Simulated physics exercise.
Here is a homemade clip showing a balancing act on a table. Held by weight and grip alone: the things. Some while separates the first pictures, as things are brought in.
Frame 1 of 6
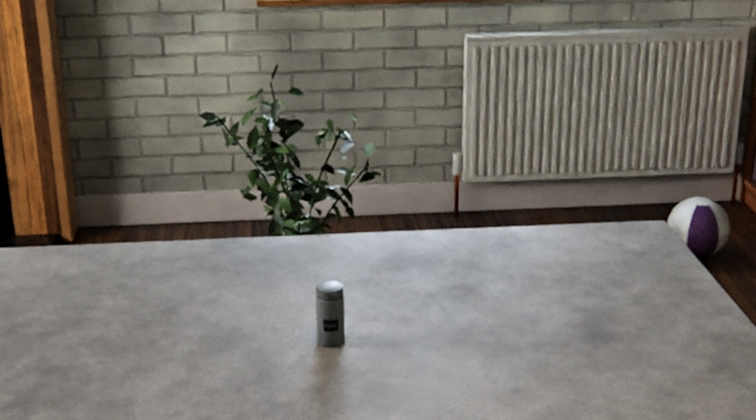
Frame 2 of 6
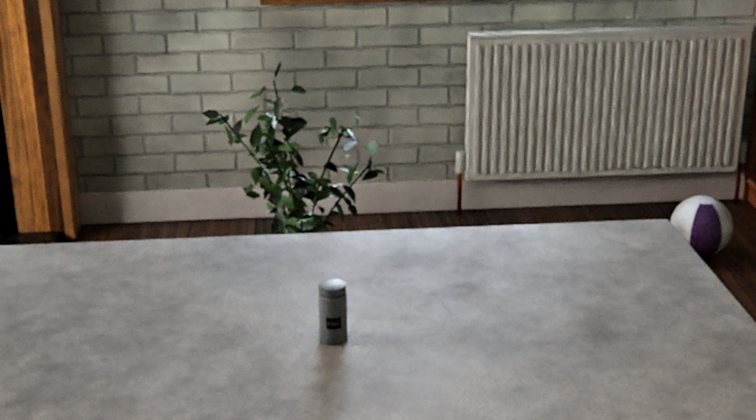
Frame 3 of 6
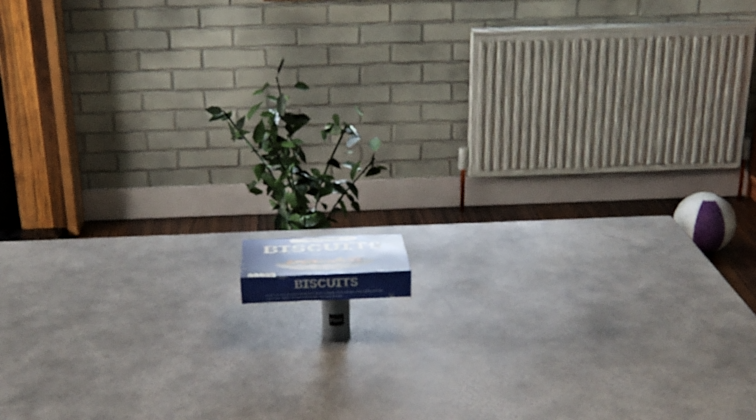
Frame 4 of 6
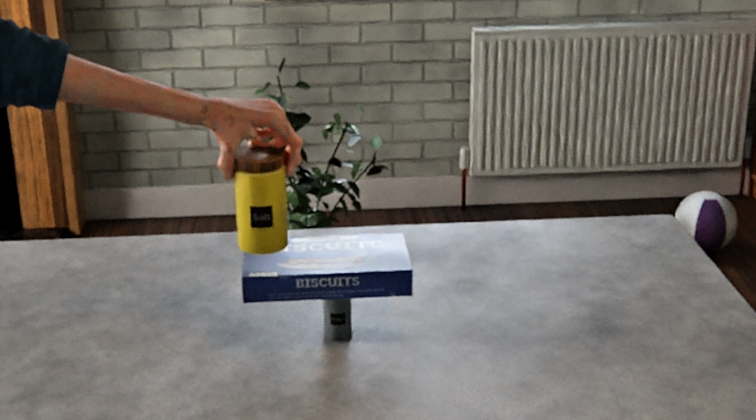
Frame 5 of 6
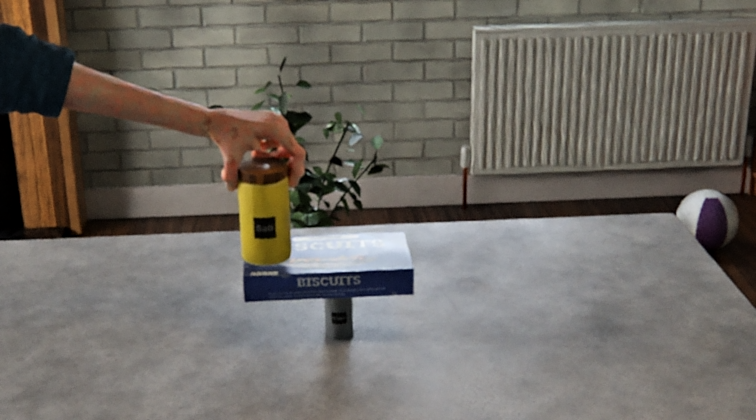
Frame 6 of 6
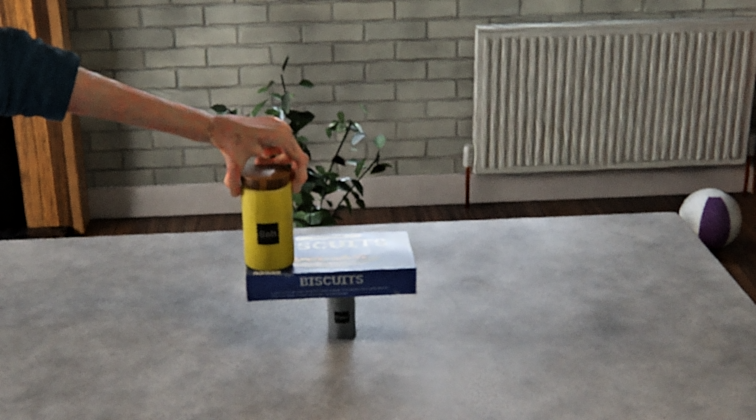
A blue biscuits packet appears lying across a small grey container on a table, then a hand reaching in from the left lowers a yellow jar with a brown lid onto the packet's left end and keeps holding it.
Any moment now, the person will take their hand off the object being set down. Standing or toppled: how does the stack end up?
The stack will not stay as built.
Then, 0.30 s after the last picture, yellow jar now fallen; blue packet tipped 46° from how it was.
Then, 0.40 s after the last picture, blue packet tipped 49° from how it was; grey shaker slid a little.
Then, 0.60 s after the last picture, blue packet now fallen; grey shaker slid well along.
Then, 0.80 s after the last picture, grey shaker slid well along.
By the end, fallen, blue packet and yellow jar; moved from the start, grey shaker. The stack loses its balance.
